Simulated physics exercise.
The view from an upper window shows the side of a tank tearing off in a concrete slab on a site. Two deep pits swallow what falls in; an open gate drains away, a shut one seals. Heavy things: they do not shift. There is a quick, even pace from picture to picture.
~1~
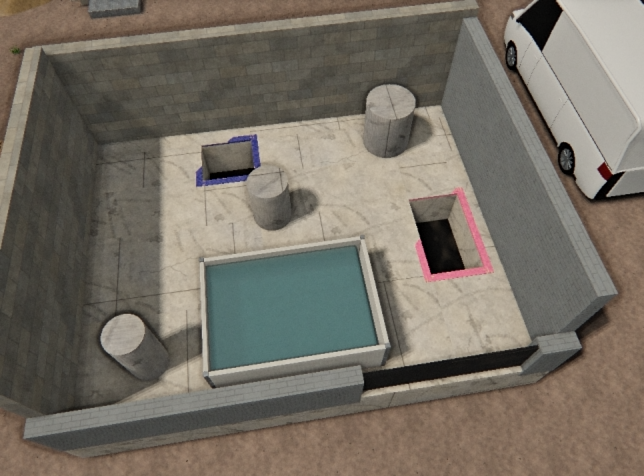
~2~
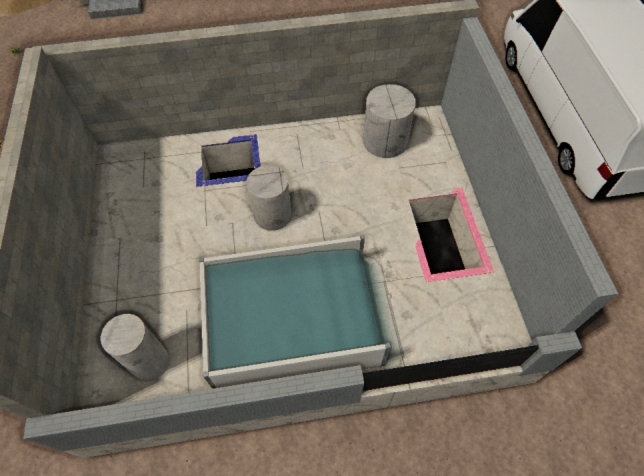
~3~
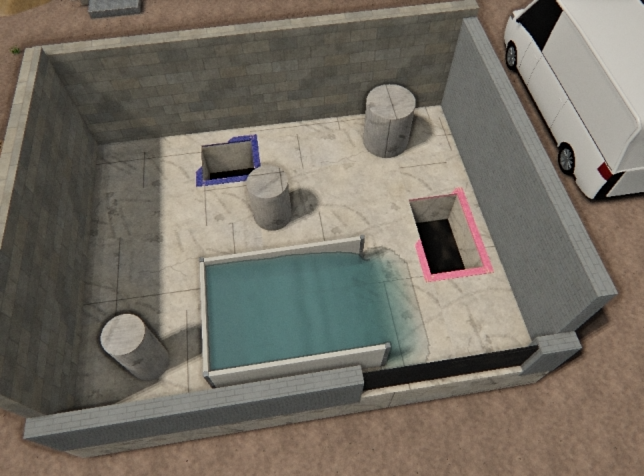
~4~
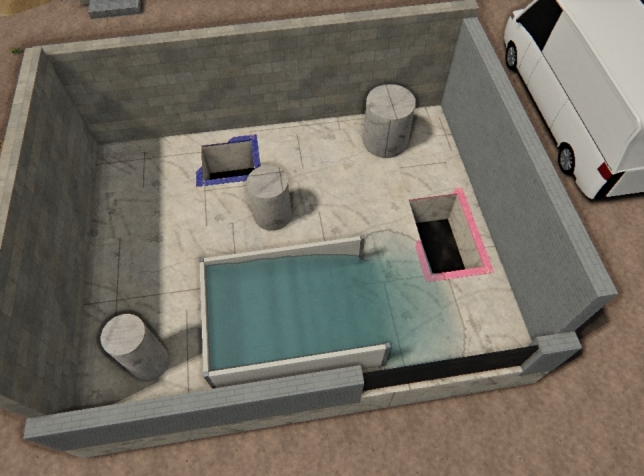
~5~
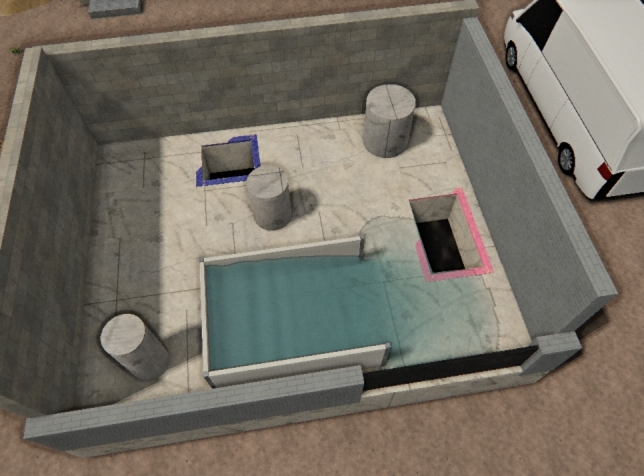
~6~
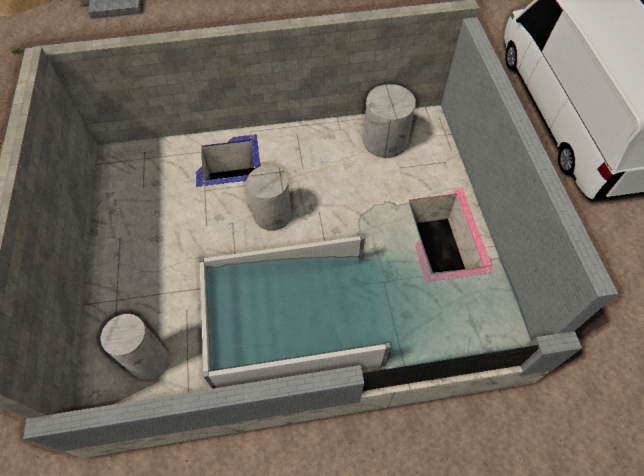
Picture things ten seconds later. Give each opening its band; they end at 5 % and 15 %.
In order: The gate is going to fail to get to five per cent. The blue pit is going to fail to get to five per cent. The pink pit is going to fail to stay at fifteen per cent or less.
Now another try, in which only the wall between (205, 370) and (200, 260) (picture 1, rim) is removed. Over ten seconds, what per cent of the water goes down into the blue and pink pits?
Blue 35 %, pink 8 %.
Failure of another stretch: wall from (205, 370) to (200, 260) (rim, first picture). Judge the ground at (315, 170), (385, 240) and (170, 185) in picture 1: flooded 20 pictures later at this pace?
Point 1: Unwetted; point 2: Unwetted; point 3: Inundated.
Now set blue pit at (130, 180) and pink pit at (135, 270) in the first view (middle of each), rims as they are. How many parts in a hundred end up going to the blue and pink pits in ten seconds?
Of the total, the blue pit holds 20 per cent and the pink pit 10 per cent.
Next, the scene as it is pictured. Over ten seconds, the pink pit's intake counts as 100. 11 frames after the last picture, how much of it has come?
Approximately 30 in a hundred, I reckon.
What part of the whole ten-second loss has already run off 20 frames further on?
Roughly 60 percent.
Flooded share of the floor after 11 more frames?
My estimate is roughly 25 percent.
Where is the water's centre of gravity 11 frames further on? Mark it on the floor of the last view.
The centre of mass sits at about (392, 311).
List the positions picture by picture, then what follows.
The first picture shows still water in the water tank at (290, 303).
In the second picture, the front is at a hidden place, out from the gap at (369, 304).
In the third picture, the front is at a hidden place, out from the gap at (369, 305).
In the fourth picture, water pours out at (369, 306) and has run to a hidden place.
In the fifth picture, water pours out at (369, 306) and has run to (493, 327).
In the sixth picture, water pours out at (369, 306) and has run to (527, 333).
A moment on, water covers 20 % of the floor; the gate 0 %, the blue pit 0 %, the pink pit 9 %.
Next, water covers 25 % of the floor; the gate 0 %, the blue pit 0 %, the pink pit 22 %.
Then, water covers 25 % of the floor; the gate 0 %, the blue pit 0 %, the pink pit 46 %.
Later, water covers 40 % of the floor; the gate 0 %, the blue pit 0 %, the pink pit 65 %.
In the end, water covers 45 % of the floor; the gate 0 %, the blue pit 0 %, the pink pit 76 %.
